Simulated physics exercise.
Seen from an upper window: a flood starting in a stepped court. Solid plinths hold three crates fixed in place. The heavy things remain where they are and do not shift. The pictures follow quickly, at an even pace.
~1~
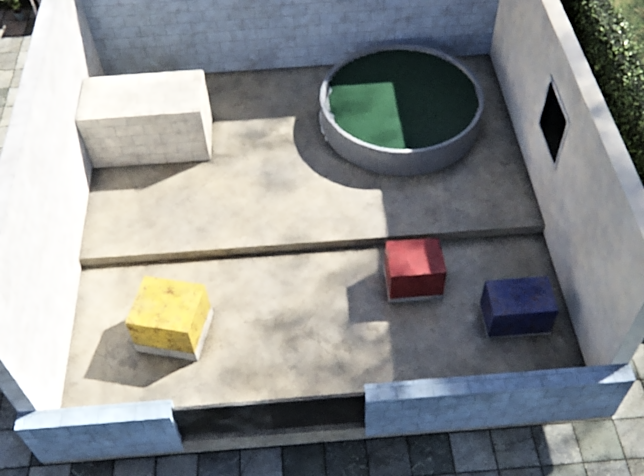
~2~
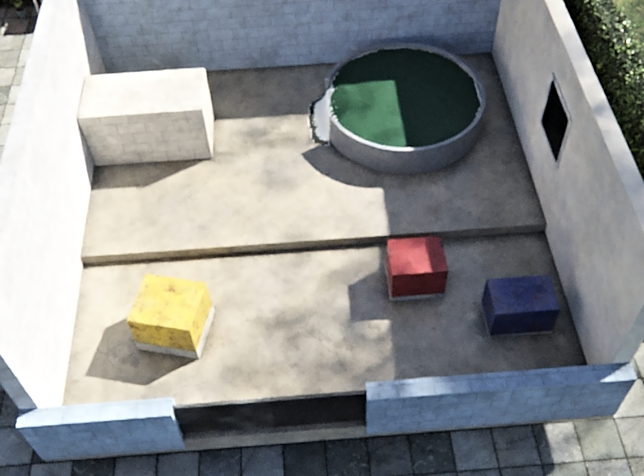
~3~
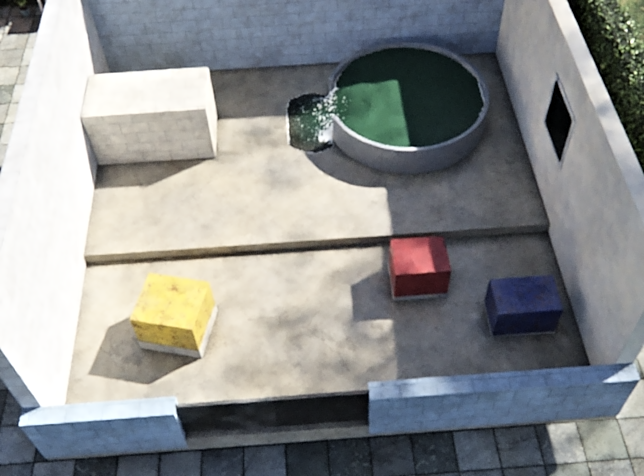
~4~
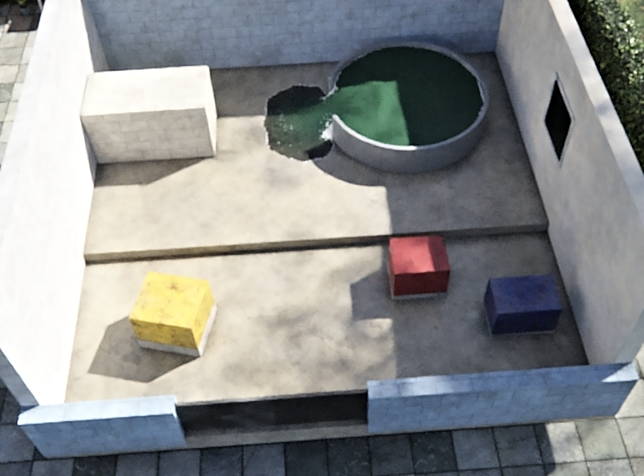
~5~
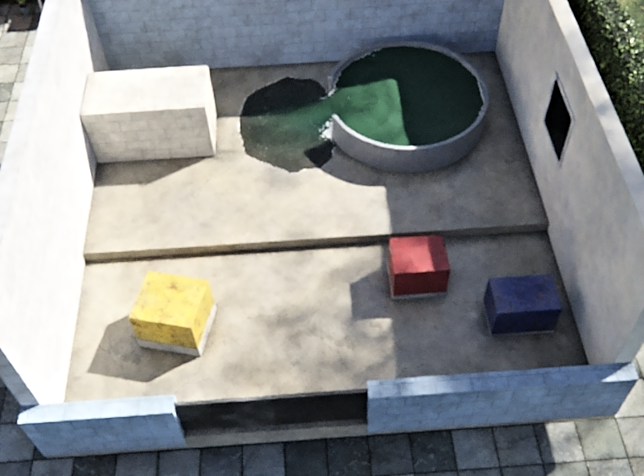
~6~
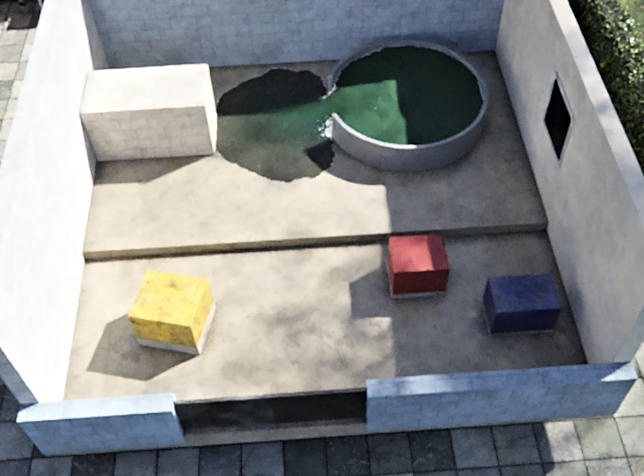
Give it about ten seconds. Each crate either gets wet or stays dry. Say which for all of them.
The red crate remains clear of the water all along; the blue crate doesn't remain clear of the water all along; the yellow crate remains clear of the water all along.
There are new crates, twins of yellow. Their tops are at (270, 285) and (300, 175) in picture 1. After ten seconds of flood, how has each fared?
Crate one avoids the flood; crate two avoids the flood.
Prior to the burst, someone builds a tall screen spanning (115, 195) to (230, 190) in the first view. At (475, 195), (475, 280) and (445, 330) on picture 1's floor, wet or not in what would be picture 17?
First unwetted, then unwetted, then unwetted.
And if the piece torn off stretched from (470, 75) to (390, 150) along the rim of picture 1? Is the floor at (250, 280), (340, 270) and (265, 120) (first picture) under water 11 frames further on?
One after the other: Dry, wet, free of water.
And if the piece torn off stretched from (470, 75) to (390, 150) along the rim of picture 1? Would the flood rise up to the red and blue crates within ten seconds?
In short: The red crate gets wet; the blue crate is wetted.
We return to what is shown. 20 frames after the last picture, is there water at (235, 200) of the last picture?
That spot: Submerged.
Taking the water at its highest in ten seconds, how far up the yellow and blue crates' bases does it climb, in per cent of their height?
Some 70 and 180 % respectively.
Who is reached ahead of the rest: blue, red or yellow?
It's the one in yellow here.
A moment on, water covers 20 % of the floor; the red crate not reached, the blue crate not reached, the yellow crate not reached.
Next, water covers 30 % of the floor; the red crate not reached, the blue crate not reached, the yellow crate not reached.
Then, water covers 40 % of the floor; the red crate not reached, the blue crate not reached, the yellow crate water round its plinth.
Later, water covers 55 % of the floor; the red crate not reached, the blue crate not reached, the yellow crate water round its plinth.
In the end, water covers 80 % of the floor; the red crate stayed above the water, the blue crate was topped, the yellow crate stayed above the water.
